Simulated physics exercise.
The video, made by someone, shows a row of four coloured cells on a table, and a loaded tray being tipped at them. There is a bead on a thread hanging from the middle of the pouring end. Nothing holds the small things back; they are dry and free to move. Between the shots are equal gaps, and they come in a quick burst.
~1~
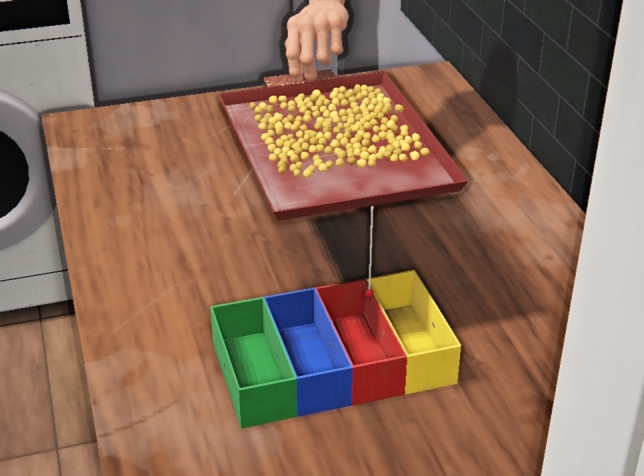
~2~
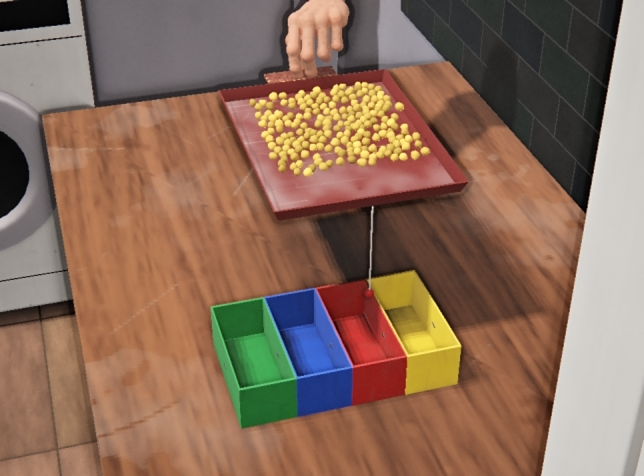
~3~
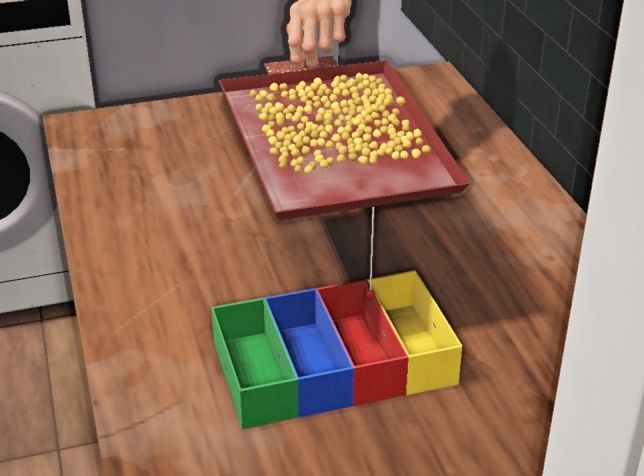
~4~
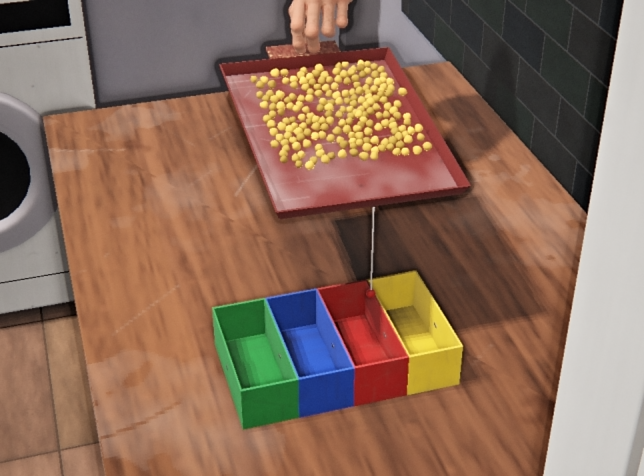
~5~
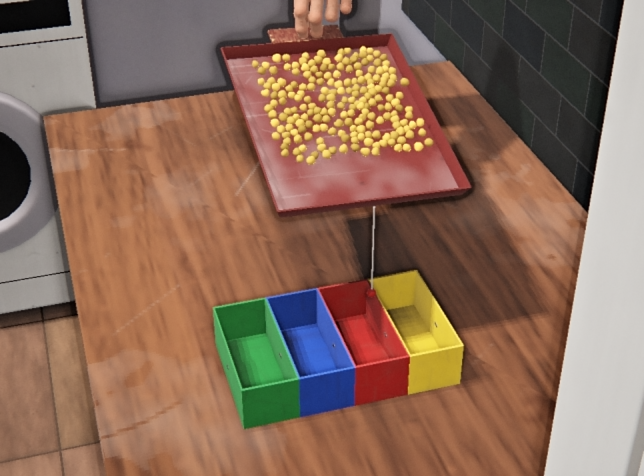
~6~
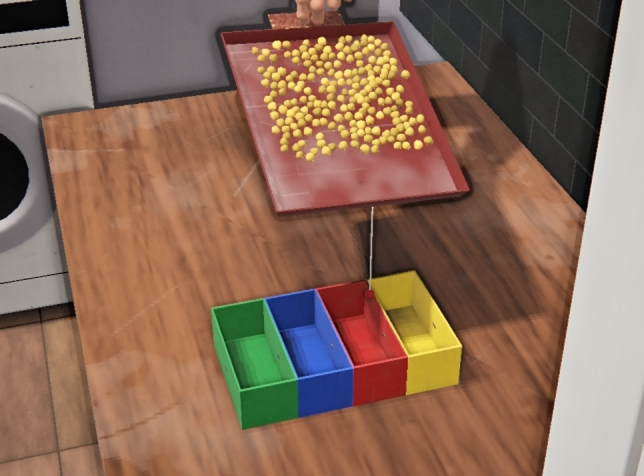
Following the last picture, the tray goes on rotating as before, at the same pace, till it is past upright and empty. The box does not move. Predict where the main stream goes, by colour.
I would say into the yellow one.
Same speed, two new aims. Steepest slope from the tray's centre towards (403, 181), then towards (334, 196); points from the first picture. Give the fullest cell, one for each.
The first time it is yellow, and the second time it is the blue cell.
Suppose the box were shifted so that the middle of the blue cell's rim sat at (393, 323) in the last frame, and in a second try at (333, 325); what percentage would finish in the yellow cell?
In the first position around 20 percent, in the second around 40 percent.
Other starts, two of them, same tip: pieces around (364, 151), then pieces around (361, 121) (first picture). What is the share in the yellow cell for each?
Estimates in order: 40 percent, 30 percent.
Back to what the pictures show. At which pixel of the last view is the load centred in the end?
Centre at rest: Close to (439, 354).
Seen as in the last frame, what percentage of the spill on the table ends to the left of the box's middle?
Close to 0 per cent of the spill, I think.
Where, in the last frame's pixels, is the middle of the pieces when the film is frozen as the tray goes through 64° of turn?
Mark it at roughly (413, 194) in the final frame.
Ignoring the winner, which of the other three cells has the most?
Second best is the red cell.
Shortly afterwards, tray tipped steeply; the bulk on the tray; only a few in the yellow cell; near a quarter falling or outside the box.
Next, tray tipped past a quarter turn; a little on the tray; near a quarter in the yellow cell; a little in the red cell; only a few in the blue cell; near two thirds falling or outside the box.
Some moments later, tray tipped past a quarter turn; near a third in the yellow cell; near a quarter in the red cell; only a few in the blue cell; near half falling or outside the box.
In the end, tray tipped past a quarter turn; near a third in the yellow cell; near a quarter in the red cell; only a few in the blue cell; none at all in the green cell; near half outside the box.
